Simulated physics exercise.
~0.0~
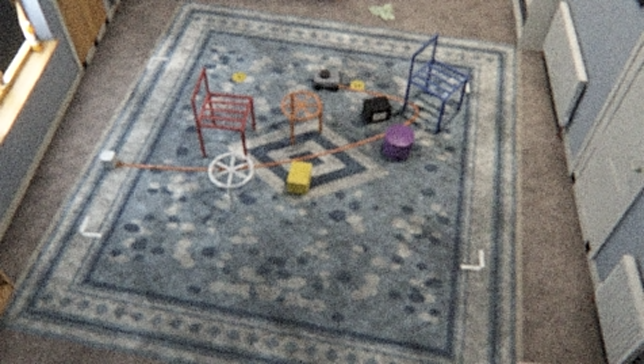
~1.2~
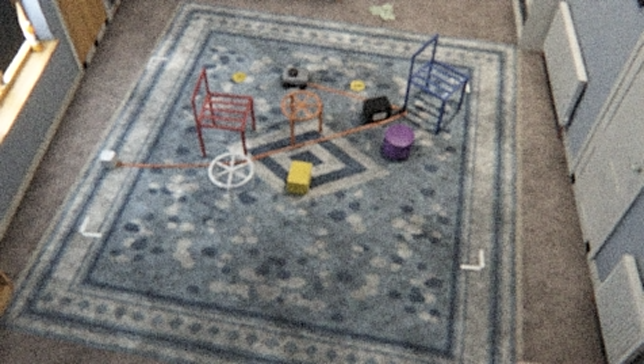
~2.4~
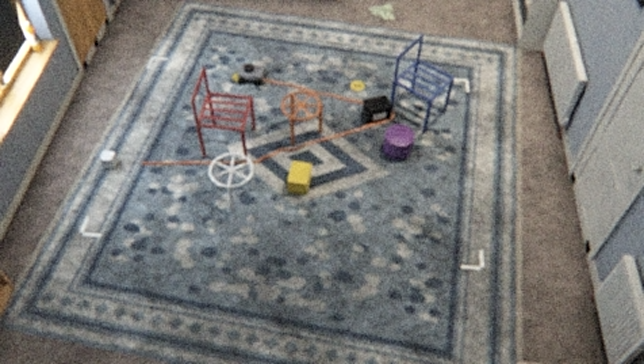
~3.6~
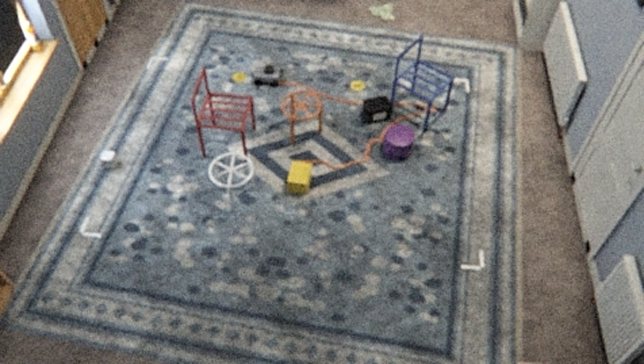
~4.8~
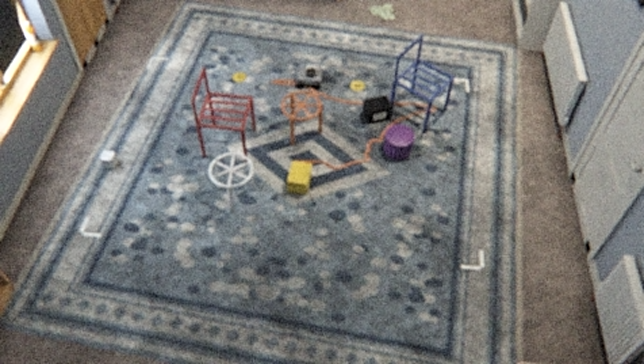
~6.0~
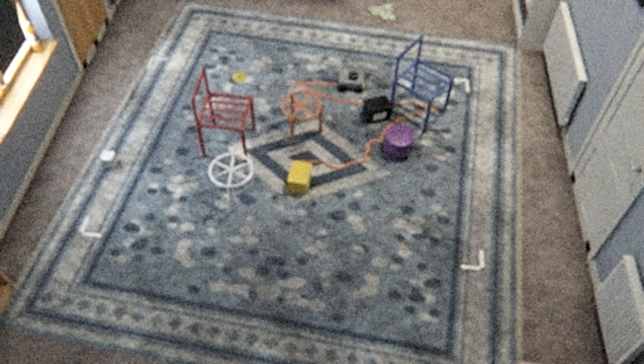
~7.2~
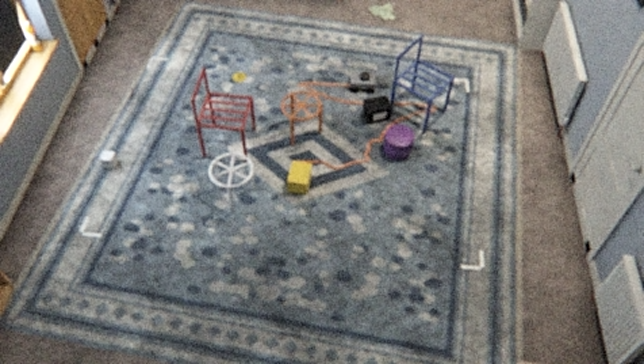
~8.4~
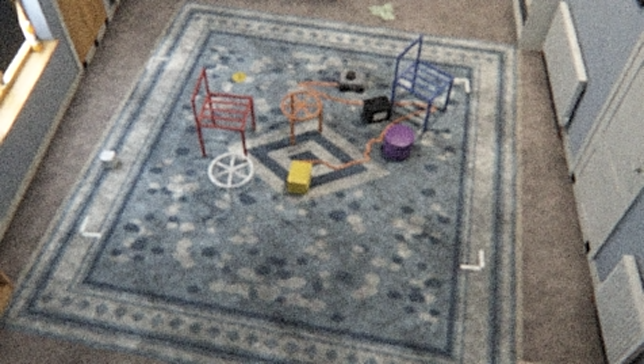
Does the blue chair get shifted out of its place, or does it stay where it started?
The blue chair is shifted out of its place, while the red chair and the purple tub stay where they are.
